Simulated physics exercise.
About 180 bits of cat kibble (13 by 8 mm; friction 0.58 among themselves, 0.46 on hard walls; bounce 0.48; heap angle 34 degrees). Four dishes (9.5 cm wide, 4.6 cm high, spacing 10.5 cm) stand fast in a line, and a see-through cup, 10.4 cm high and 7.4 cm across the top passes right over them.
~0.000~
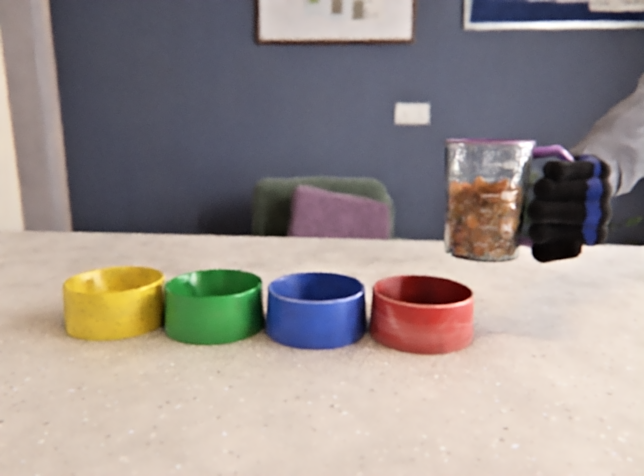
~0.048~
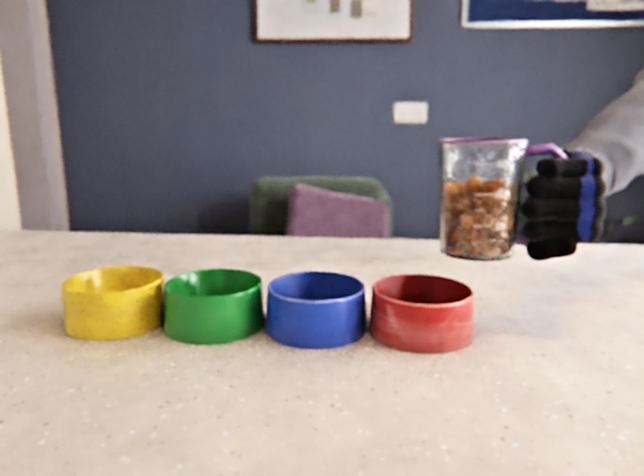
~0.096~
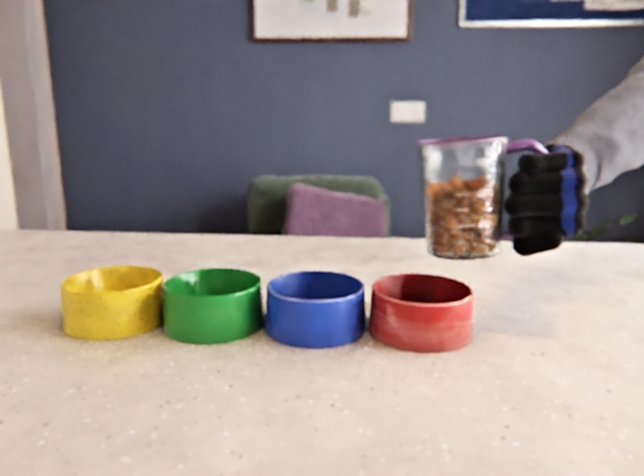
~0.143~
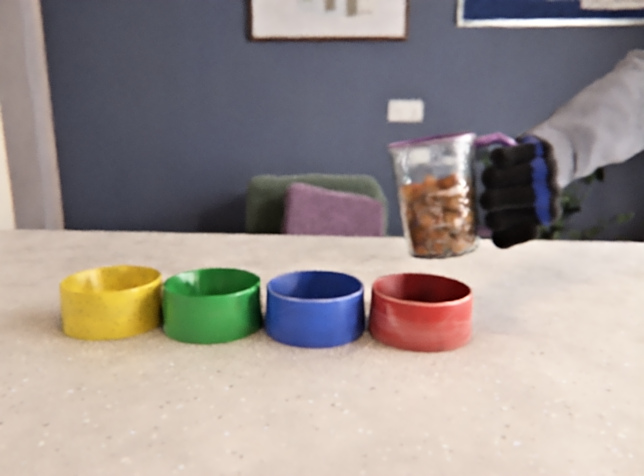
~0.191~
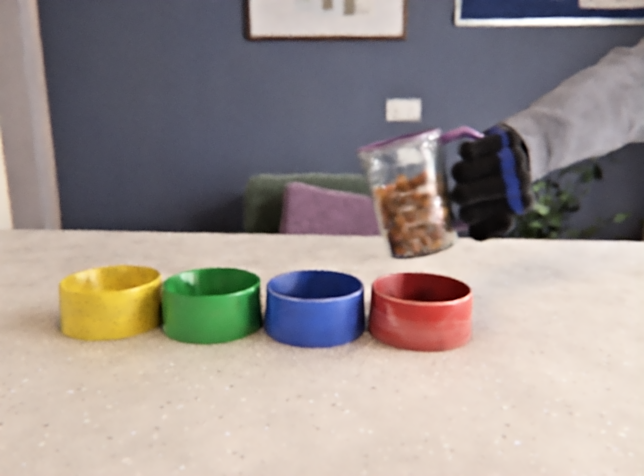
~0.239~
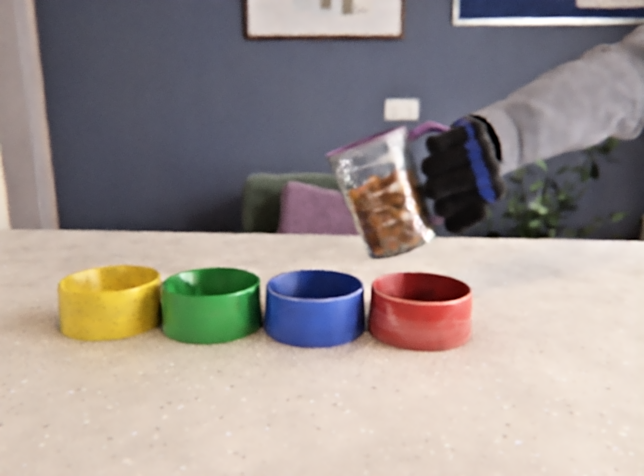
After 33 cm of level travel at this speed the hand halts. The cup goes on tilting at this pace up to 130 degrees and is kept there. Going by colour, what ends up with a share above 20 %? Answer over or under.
Red: Under, blue: Under, green: Under, yellow: Over, counter: Under.
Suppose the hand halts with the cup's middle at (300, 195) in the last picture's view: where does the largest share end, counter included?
The winner: Green.
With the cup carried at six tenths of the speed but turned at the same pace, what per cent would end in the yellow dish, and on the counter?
In that case yellow 90; counter 10.
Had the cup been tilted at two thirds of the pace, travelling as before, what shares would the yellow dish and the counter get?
Then: Yellow 100; counter 0.
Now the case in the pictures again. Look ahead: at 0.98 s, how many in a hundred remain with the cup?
Roughly 90 per cent.
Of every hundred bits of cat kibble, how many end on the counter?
Roughly 5 per cent.
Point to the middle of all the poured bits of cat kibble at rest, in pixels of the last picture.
Near (104, 299).
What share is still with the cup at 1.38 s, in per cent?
Some 10 per cent of the load.
After 0.69 s, tilt 74 degrees; cup holds 100 %.
After 0.98 s, tilt 108 degrees; cup holds 90 %, yellow 5 %.
After 1.38 s, tilt 130 degrees; cup holds 10 %, yellow 90 %.
By 2.0 s all is still; red 0 %, blue 0 %, green 0 %, yellow 95 %, counter 5 %.
